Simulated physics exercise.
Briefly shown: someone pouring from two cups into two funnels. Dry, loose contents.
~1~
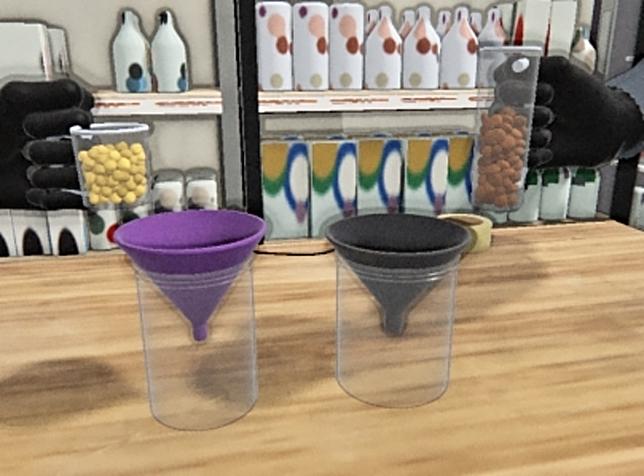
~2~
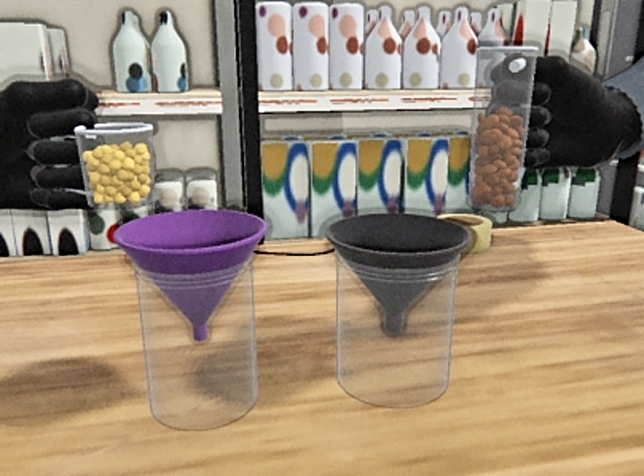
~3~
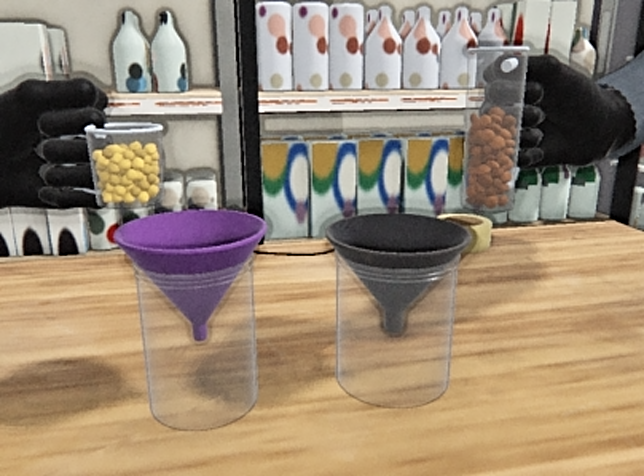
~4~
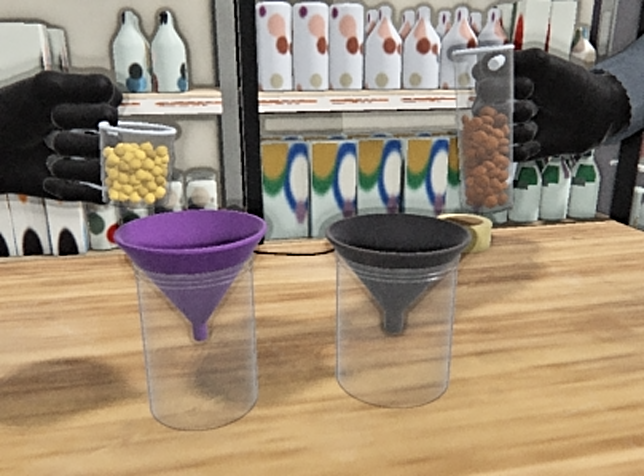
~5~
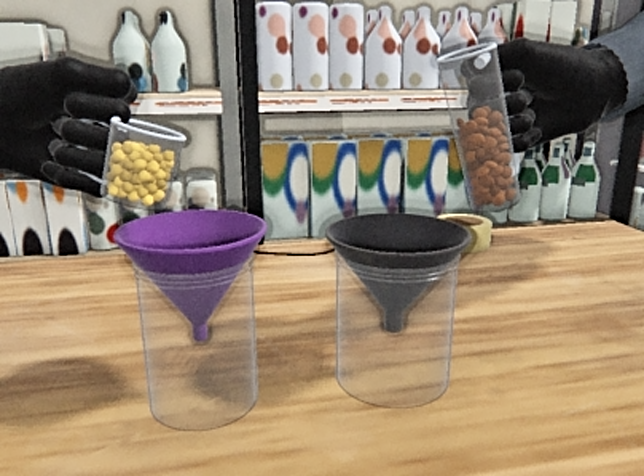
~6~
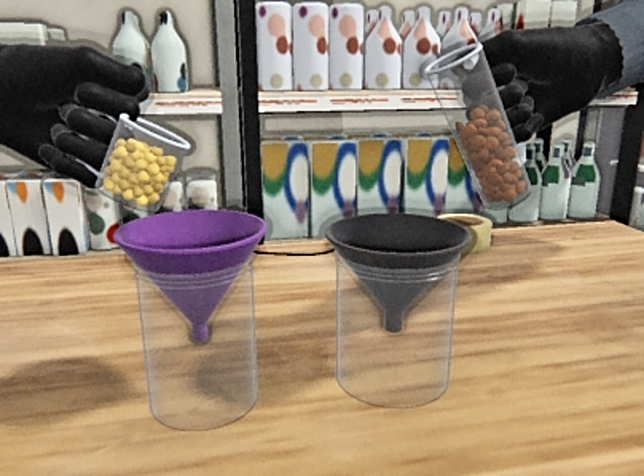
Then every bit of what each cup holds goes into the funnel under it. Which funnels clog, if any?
At the end, left funnel: I expect a stoppage; right funnel: I expect a stoppage.
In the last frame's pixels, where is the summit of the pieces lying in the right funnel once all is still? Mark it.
The topmost pieces end close to (370, 261).
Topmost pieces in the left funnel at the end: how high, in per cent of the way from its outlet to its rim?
It comes up to roughly 70 per cent.
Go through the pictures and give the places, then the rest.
Left funnel at (193, 241), outlet at (200, 338), narrower than one piece; left cup at (114, 166), holding puffed corn balls; right funnel at (397, 243), outlet at (394, 329), about one piece wide; right cup at (503, 131), holding bits of dog kibble, in the first picture.
Left cup at (119, 166), upright; right cup at (499, 131), upright, in the second picture.
Left cup at (128, 165), upright; right cup at (492, 131), upright, in the third picture.
Left cup at (137, 165), tipped 7°; right cup at (485, 131), tipped 7°, in the fourth picture.
Left cup at (142, 165), tipped 17°; right cup at (482, 131), tipped 17°, in the fifth picture.
Left funnel at (193, 241), outlet at (200, 338); left cup at (142, 165), tipped 27°; right funnel at (397, 243), outlet at (394, 329); right cup at (482, 131), tipped 27°, in the sixth picture.
Then, 0.33 s past the last view, left, all still in the cup; right, all still in the cup.
Then, 0.68 s past the last view, left, nearly all still in the cup, a stray few in or over the funnel; right, all still in the cup.
Then, 1.10 s past the last view, left, about a quarter still in the cup, most in or over the funnel; right, most still in the cup, a small part in or over the funnel.
Finally, left, all stuck in the funnel, none down in the jar; right, nearly all stuck in the funnel, a stray few down in the jar.
